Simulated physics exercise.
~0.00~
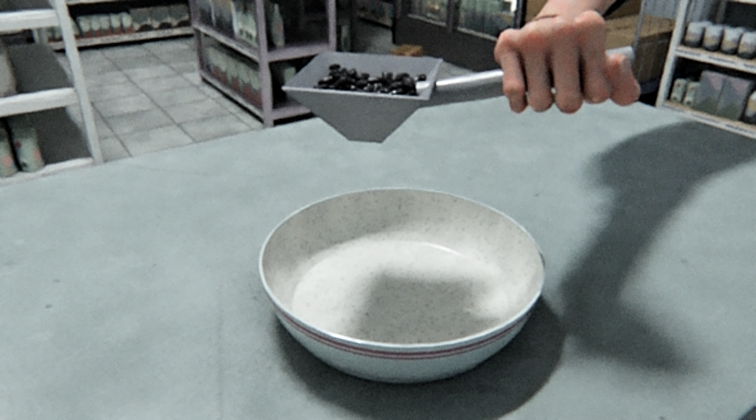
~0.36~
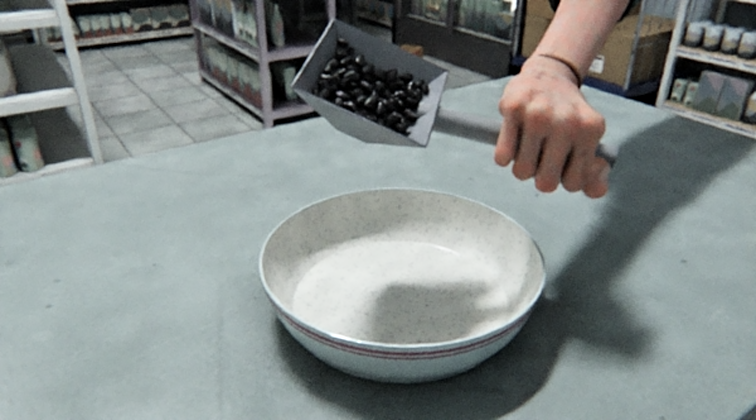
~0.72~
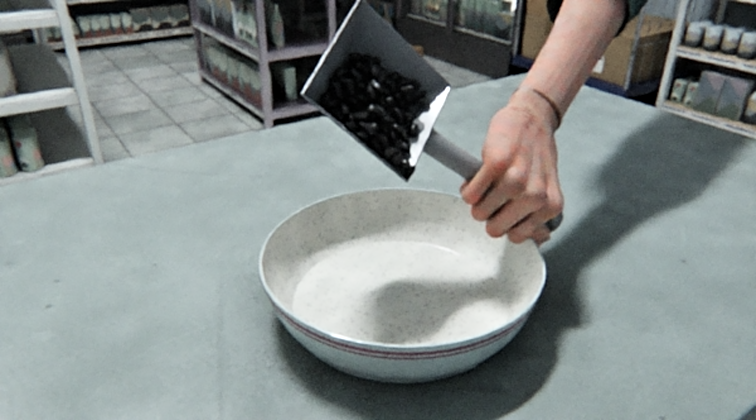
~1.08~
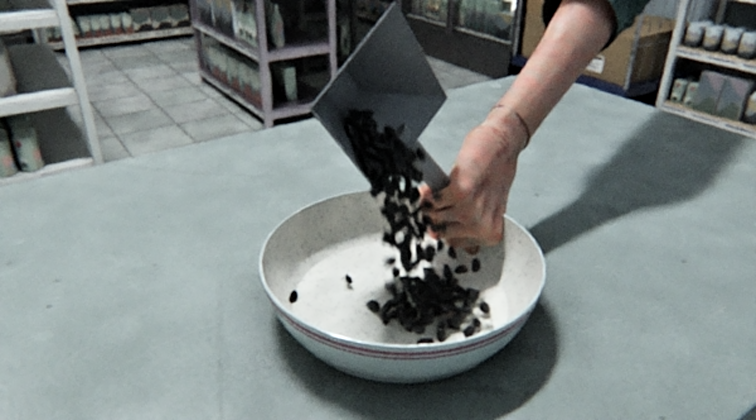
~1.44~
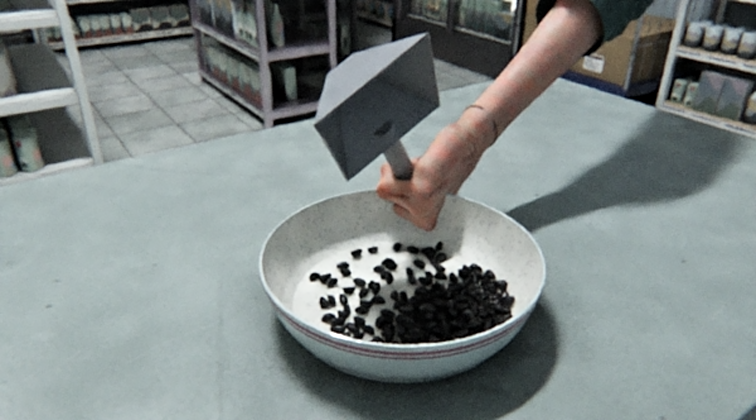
To begin with, a hand holds a grey metal scoop full of black beans above a wide, empty, pale speckled pan on a grey table, with store shelves behind. The hand starts to turn the scoop, tipping it so that the beans come into view. It tilts further, and the beans still stay inside. Then the scoop turns steeply and the beans tumble out in a stream, landing in the pan. Finally, the scoop tips past upright and is empty, while the beans lie scattered and heaped toward the right side of the pan.
